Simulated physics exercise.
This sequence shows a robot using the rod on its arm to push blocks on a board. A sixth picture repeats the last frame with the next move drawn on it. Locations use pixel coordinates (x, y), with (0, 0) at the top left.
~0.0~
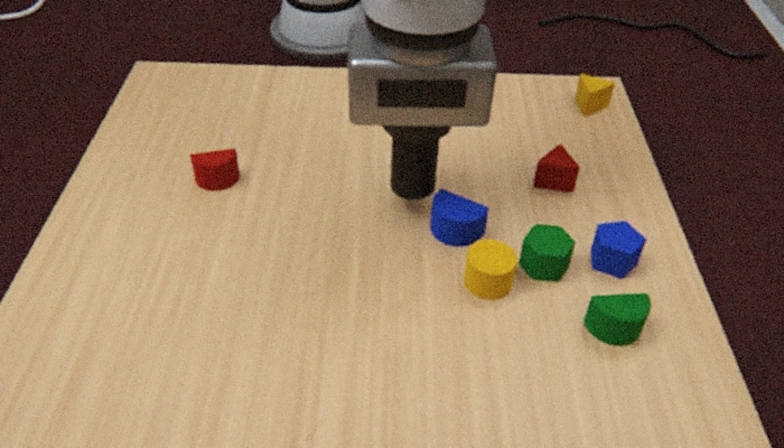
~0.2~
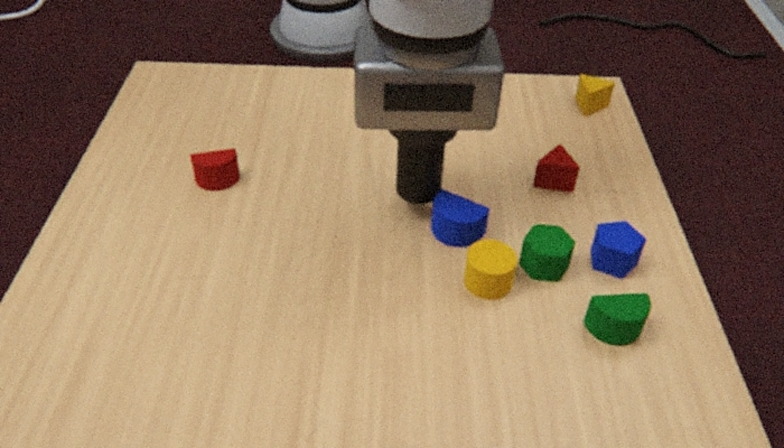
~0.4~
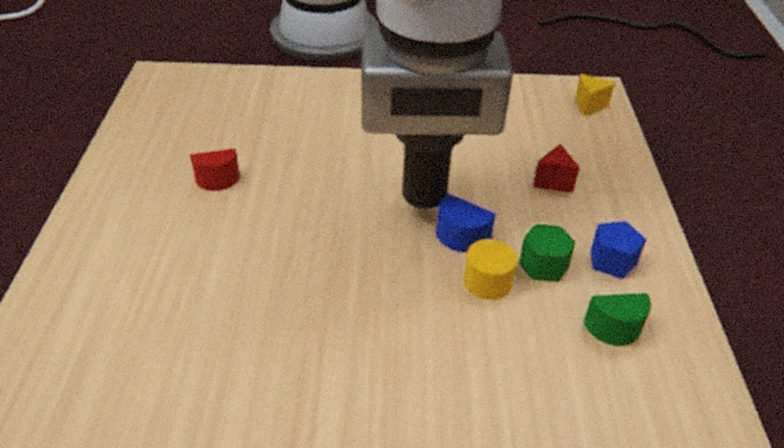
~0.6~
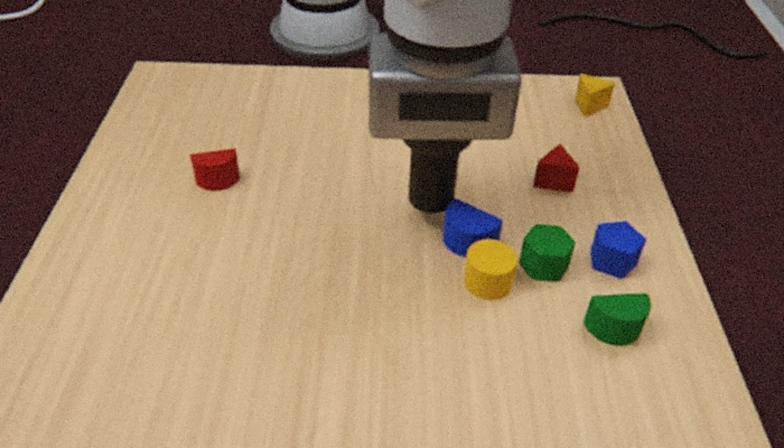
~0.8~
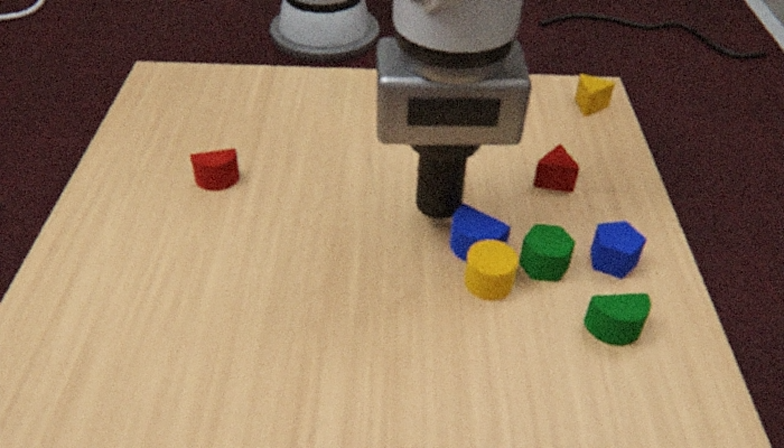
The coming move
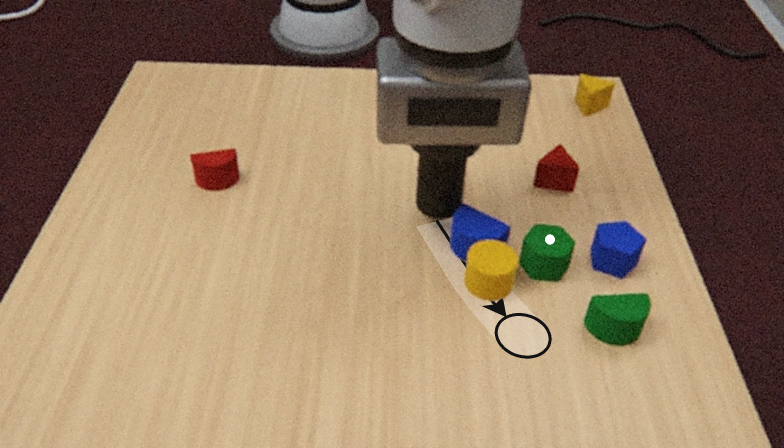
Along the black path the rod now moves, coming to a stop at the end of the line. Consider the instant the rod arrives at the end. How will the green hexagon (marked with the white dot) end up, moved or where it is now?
It's moved.
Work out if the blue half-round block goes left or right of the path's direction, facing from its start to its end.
Sideways shift: Left.
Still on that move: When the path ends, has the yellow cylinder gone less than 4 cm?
No, I don't think so.
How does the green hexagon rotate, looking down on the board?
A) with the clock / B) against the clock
I'll go with B - against the clock.
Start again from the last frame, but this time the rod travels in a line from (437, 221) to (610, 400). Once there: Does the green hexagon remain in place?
Final answer: No.
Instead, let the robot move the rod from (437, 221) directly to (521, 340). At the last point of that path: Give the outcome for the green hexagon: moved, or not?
Put simply, it goes somewhere else.
The drawn path runs from (437, 221) through (460, 256) and (487, 295) to (523, 335); the dot is on the green hexagon.
What follows on the original path. One third of the way, rod (463, 239); blue half-round block (517, 253), turned 30° anticlockwise; yellow cylinder (519, 288); green hexagon (571, 245), turned 25° anticlockwise.
Two thirds of the way, rod (491, 278); blue half-round block (553, 276), turned 70° anticlockwise; yellow cylinder (539, 313); green hexagon (584, 247), turned 55° anticlockwise; blue pentagon (625, 234).
At the end, rod (527, 318); blue half-round block (567, 290), turned 140° anticlockwise; yellow cylinder (569, 347); green hexagon (584, 247), turned 55° anticlockwise; blue pentagon (625, 234).
